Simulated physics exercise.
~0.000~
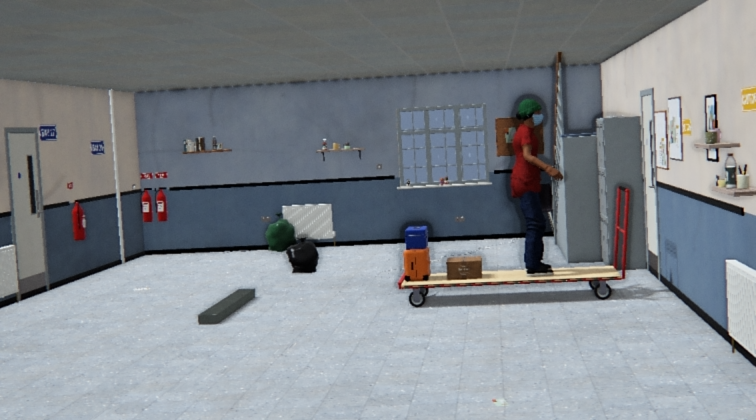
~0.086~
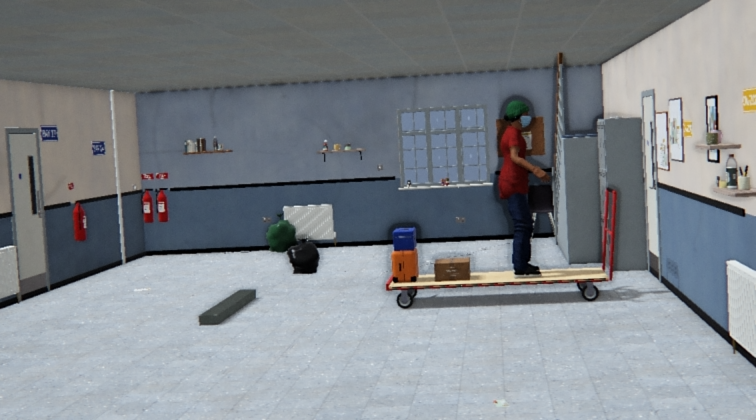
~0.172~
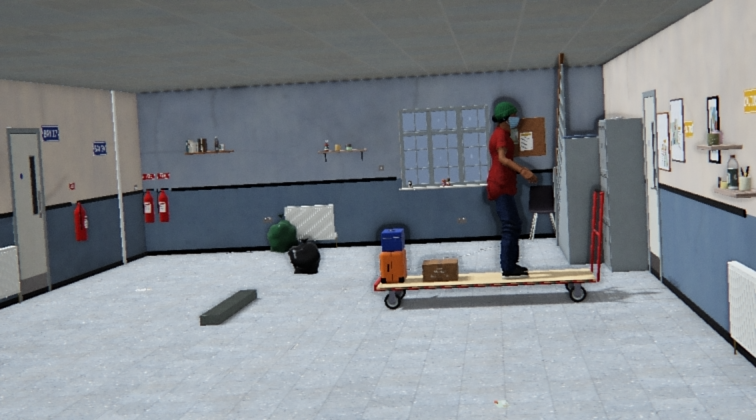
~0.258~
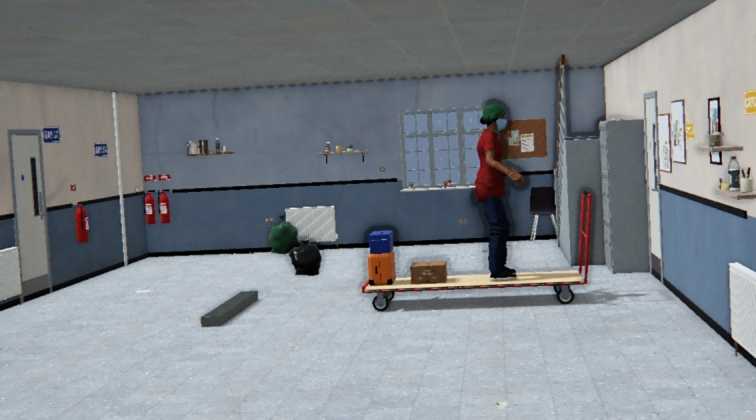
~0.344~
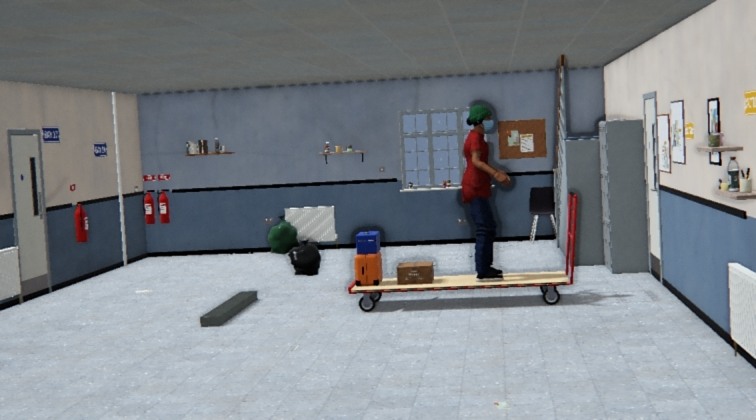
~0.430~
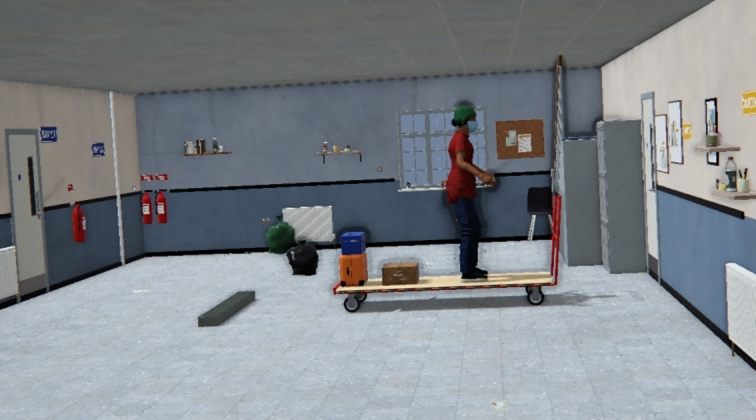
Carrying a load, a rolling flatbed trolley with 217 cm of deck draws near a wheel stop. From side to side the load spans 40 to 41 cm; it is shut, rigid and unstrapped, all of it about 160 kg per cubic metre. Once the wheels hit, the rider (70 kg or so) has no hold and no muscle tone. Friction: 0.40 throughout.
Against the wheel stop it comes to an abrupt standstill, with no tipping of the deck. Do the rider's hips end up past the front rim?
No. It never passes the edge.
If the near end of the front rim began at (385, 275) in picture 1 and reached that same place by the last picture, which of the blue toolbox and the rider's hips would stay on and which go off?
Result: Blue gone, hips secure.
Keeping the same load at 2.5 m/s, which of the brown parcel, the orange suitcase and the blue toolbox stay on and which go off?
Result - brown stays aboard, orange ends up off, blue ends up off.
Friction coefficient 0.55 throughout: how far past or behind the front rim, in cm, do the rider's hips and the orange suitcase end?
Then the hips stay 40 cm short of the rim while the orange one ends 0 cm beyond it.
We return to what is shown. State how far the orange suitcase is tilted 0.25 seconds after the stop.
Its tilt is about 20°.
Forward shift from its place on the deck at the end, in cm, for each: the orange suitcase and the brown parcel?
Orange 15 cm forward, brown 20 cm forward.
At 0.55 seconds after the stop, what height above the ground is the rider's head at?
Roughly 90 cm above the ground.
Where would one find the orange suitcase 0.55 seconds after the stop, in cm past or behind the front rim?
Around 10 cm short of the front rim.
The wheels strike at 1.19 s.
After 1.74 s the rider's hips are 50 cm behind the rim, near (273, 257) in the last picture's view.
After 2.19 s the rider's hips are 40 cm behind the rim, near (264, 259) in the last picture's view.
At rest, 5.2 s, past the rim, blue toolbox; behind it, orange suitcase, brown parcel and the rider's hips.
